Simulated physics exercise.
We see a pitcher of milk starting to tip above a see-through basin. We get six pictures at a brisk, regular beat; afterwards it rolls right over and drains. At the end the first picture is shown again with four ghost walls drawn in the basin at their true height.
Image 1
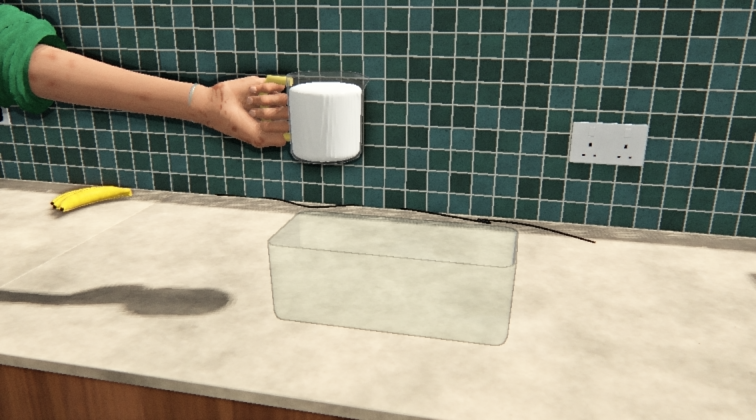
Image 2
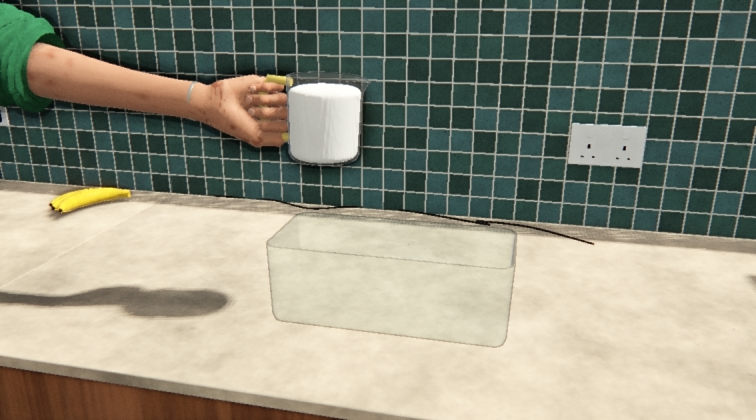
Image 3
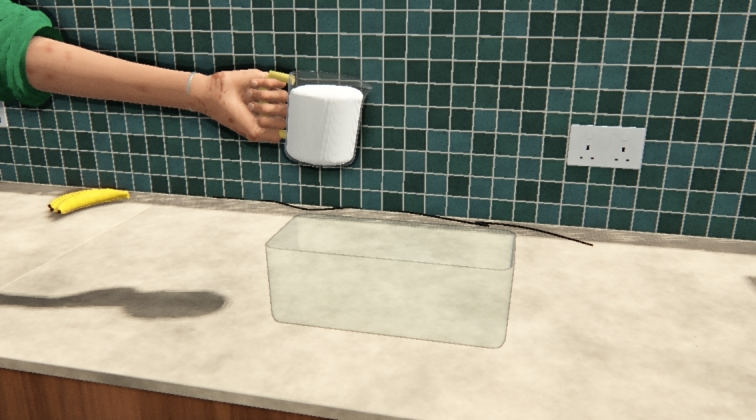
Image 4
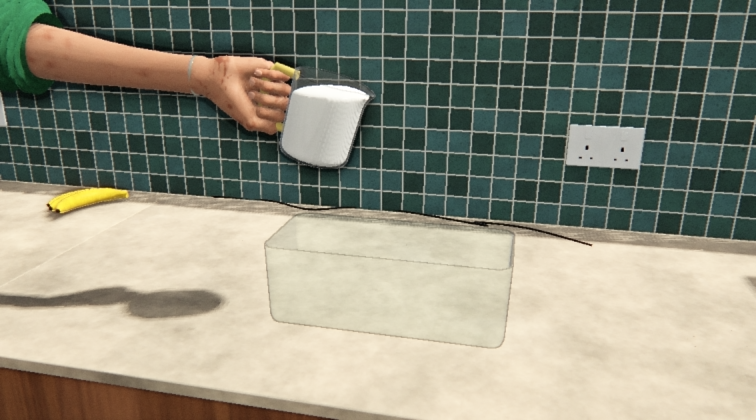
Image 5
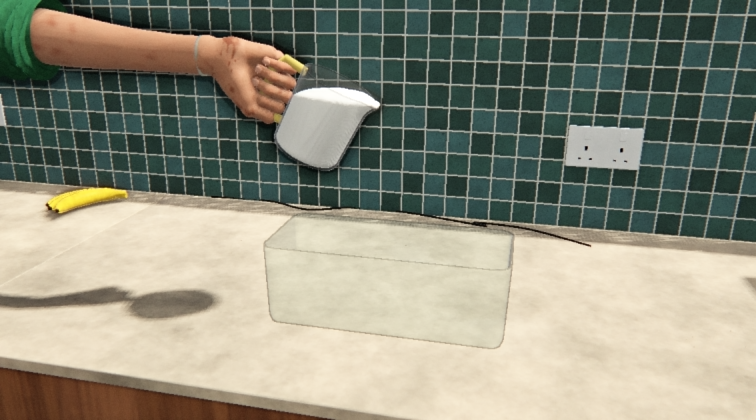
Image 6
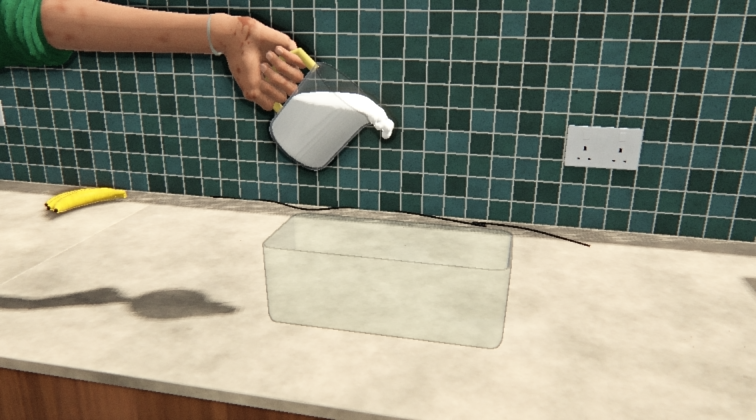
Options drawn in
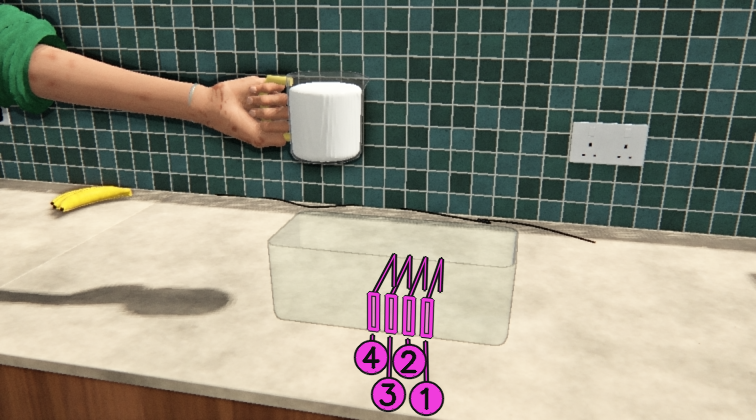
On a pale kitchen counter against green tiles, a hand reaching in from the left holds a clear pitcher of white milk upright above a see-through basin, with bananas lying nearby. The hand gradually tilts the pitcher rightward, and milk slides to the lip, then begins curling over it.
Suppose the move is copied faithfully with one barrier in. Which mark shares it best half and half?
Position 2.
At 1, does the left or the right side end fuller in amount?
The left side.
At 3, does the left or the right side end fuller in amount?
The right side.
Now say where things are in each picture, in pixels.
Upright, lip at (368, 79); basin from (275, 315) to (507, 344); nothing has left yet.
Upright, lip at (368, 82); nothing has left yet.
Tipped about 7°, lip at (370, 88); nothing has left yet.
Tipped about 16°, lip at (374, 96); nothing has left yet.
Tipped about 28°, lip at (377, 108); nothing has left yet.
Tipped about 41°, lip at (377, 121); milk is over the lip, down to (387, 136).
On the marked copy, 1 at (425, 342); 2 at (407, 339); 3 at (390, 337); 4 at (372, 335).
For position 1, about 80 % ends left of the wall and 14 % right of it; 5 % is lost outside.
For position 2, about 49 % ends left of the wall and 49 % right of it.
For position 3, about 23 % ends left of the wall and 76 % right of it.
For position 4, about 6 % ends left of the wall and 93 % right of it.
